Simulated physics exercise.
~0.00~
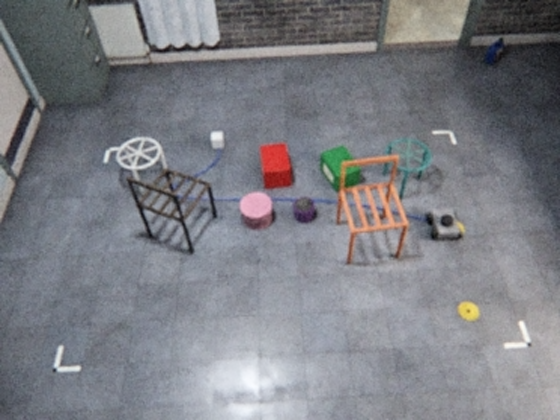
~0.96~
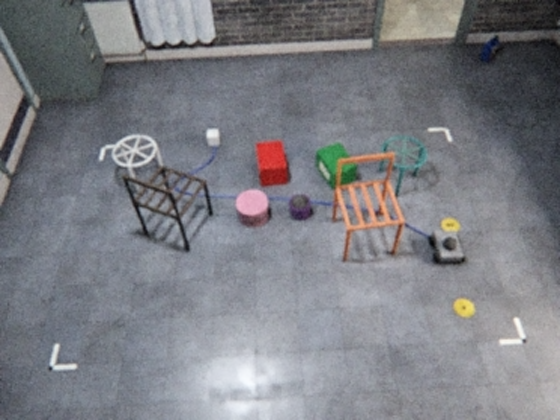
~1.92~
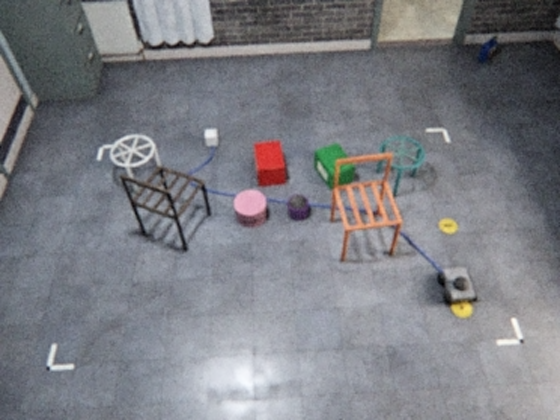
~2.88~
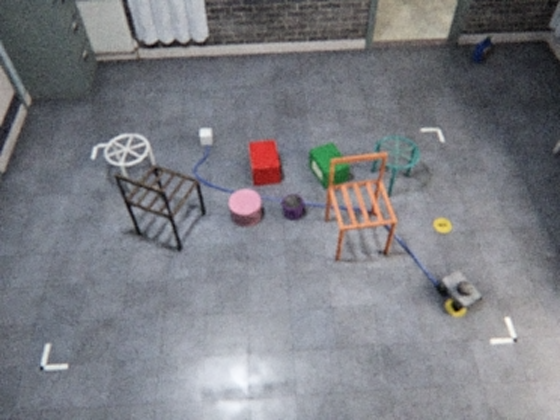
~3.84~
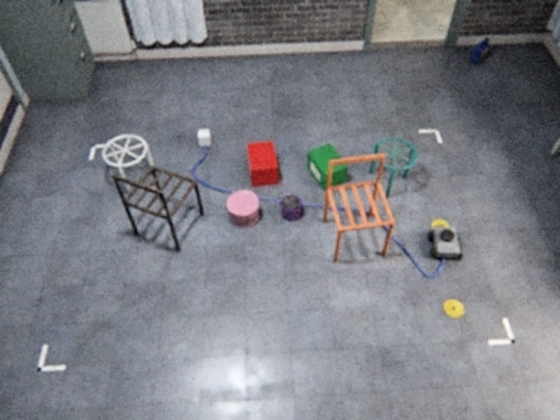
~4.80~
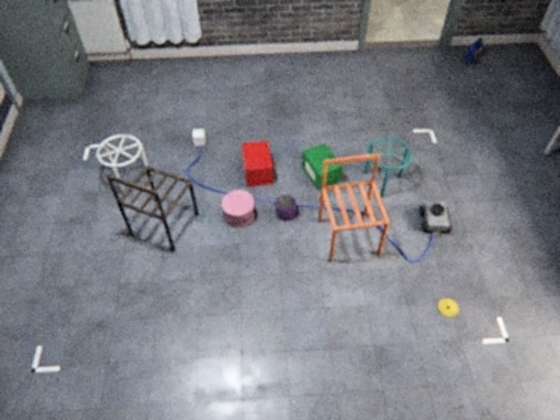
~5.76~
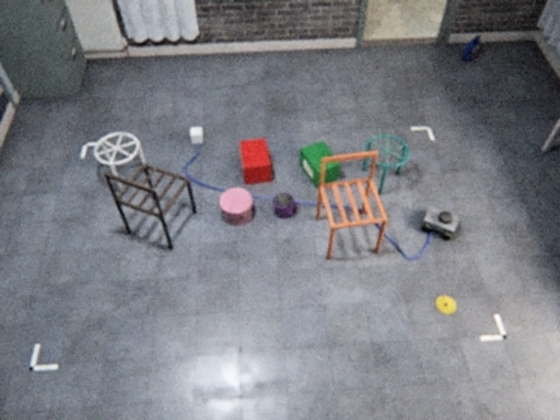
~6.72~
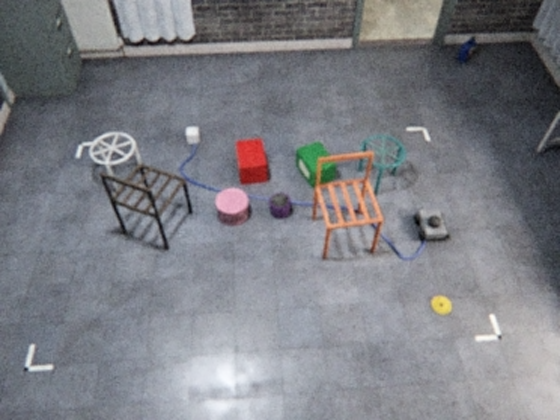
On a gray tiled floor scattered with chairs, stools, boxes and round containers, a small cart trailing a blue lead moves toward the foreground to a yellow marker, then heads back and stops near the orange chair, the lead curving loosely behind it and the furniture staying put.
